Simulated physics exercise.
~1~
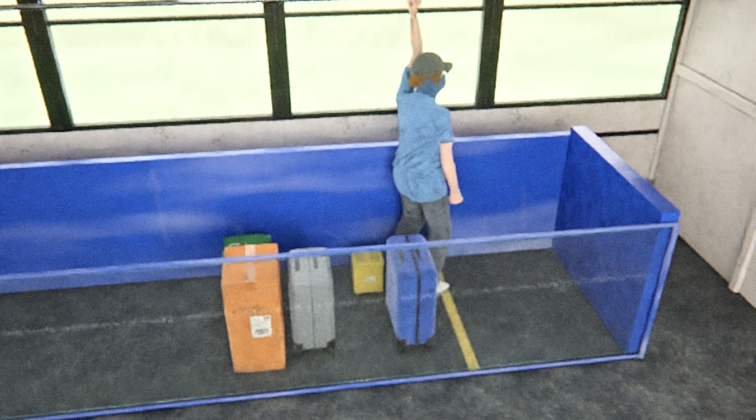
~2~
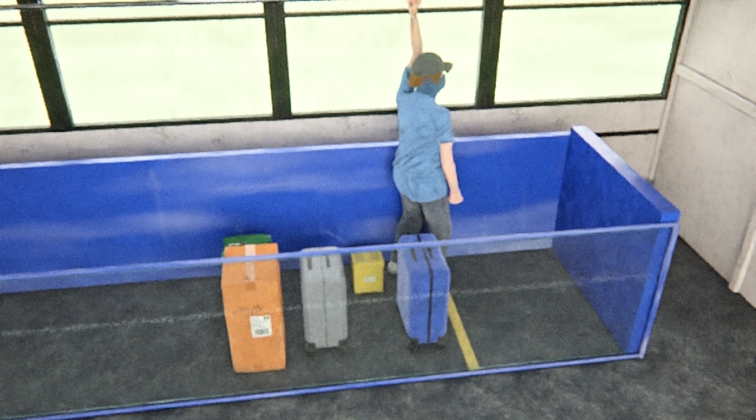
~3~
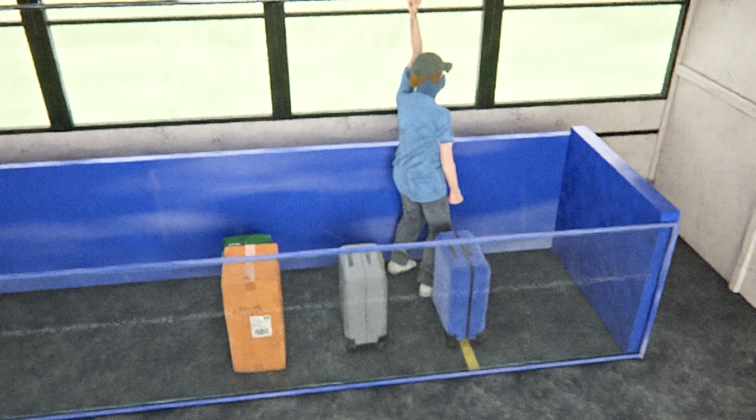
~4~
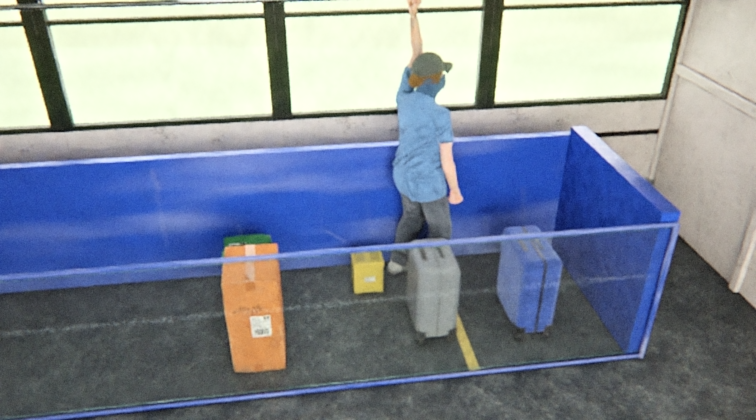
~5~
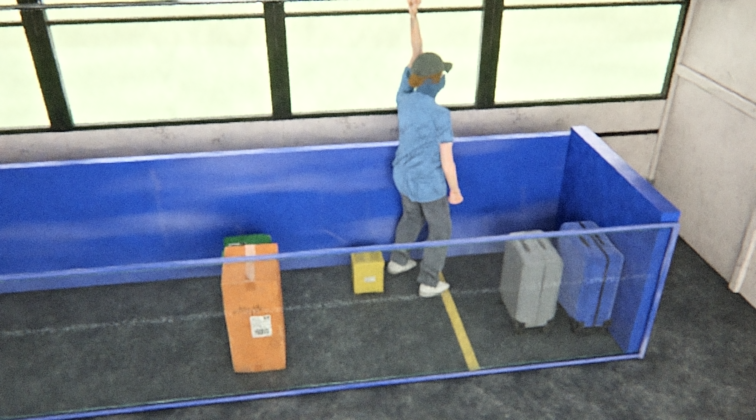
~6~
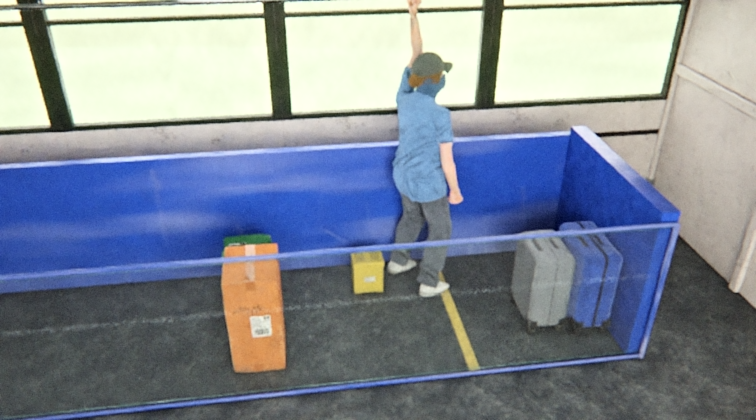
A grey wheeled case and a larger blue one roll upright to the right across the bay, passing a standing passenger who grips the rail, and both end beyond the yellow line near the blue end wall, while the orange bag, yellow tub and green pack stay put.
